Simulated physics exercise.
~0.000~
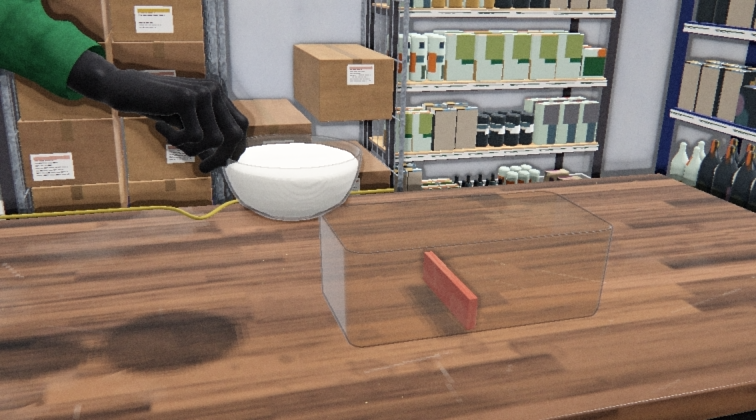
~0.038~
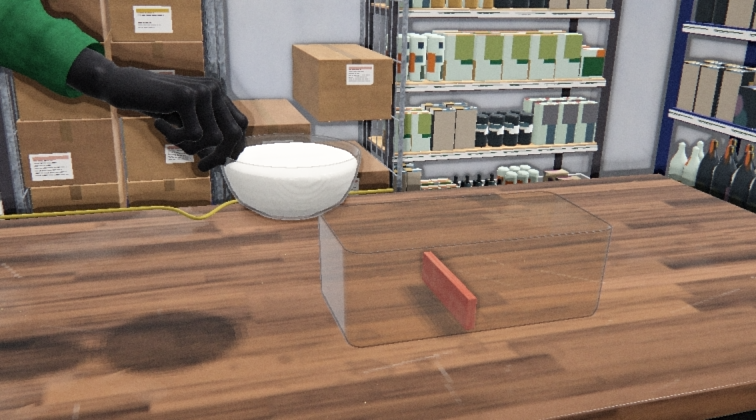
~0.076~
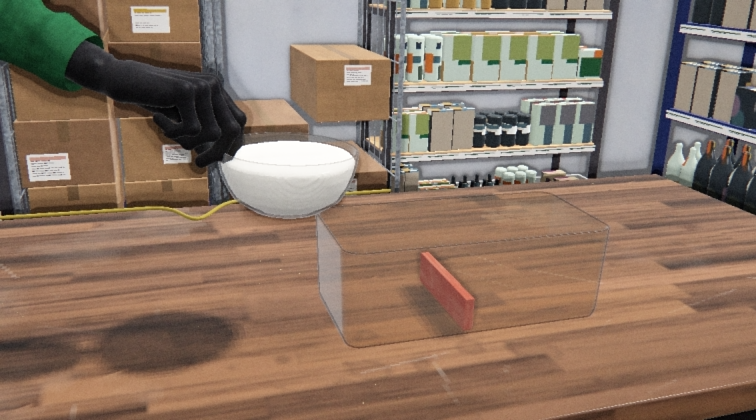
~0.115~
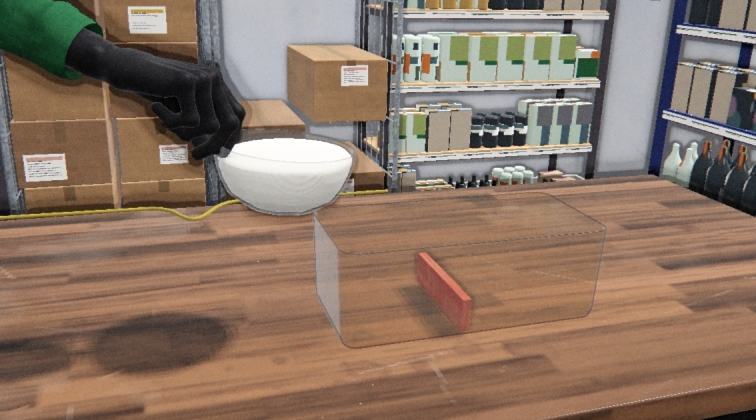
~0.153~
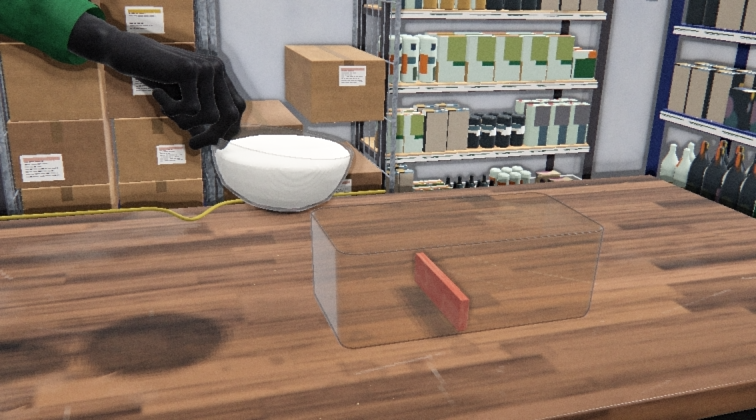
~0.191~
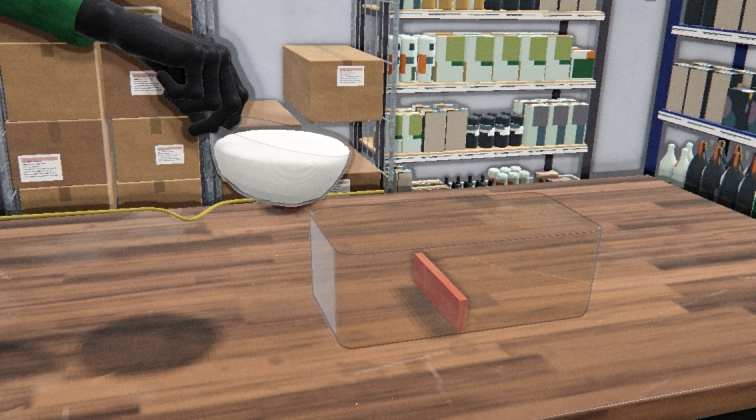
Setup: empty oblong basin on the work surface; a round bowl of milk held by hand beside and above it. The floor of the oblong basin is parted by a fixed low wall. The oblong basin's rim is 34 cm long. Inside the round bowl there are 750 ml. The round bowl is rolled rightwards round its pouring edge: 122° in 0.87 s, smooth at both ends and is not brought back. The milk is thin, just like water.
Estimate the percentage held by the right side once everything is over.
I would say 45 per cent.
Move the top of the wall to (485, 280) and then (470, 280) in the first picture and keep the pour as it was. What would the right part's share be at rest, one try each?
In turn about 25 and 25 per cent.
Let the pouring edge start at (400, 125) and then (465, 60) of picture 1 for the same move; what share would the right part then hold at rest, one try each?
The first try gives around 85 percent, the second around 55 percent.
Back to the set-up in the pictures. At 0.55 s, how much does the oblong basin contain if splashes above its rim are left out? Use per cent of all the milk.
At that time the basin holds about 16 per cent of the liquid.
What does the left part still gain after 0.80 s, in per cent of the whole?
That amounts to roughly 4 per cent of the whole.
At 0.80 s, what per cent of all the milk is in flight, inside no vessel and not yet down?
Around 3 percent of the liquid.
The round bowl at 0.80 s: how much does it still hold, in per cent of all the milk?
I'd estimate some 0 per cent.
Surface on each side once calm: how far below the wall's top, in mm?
Looks like roughly 24 mm on the left and roughly 30 mm on the right.
By 0.55 s the tilt is 85° and 33 per cent is still to pour, 17 is left of the wall and 0 right of it.
By 0.80 s the tilt is 120° and 0 per cent is still to pour, 49 is left of the wall and 48 right of it.
By 1.08 s the tilt is 122° and 0 per cent is still to pour, 53 is left of the wall and 45 right of it.
By 1.37 s the tilt is 122° and 0 per cent is still to pour, 53 is left of the wall and 45 right of it.
At rest 53 per cent lies left of the wall, 45 right of it and 2 outside.
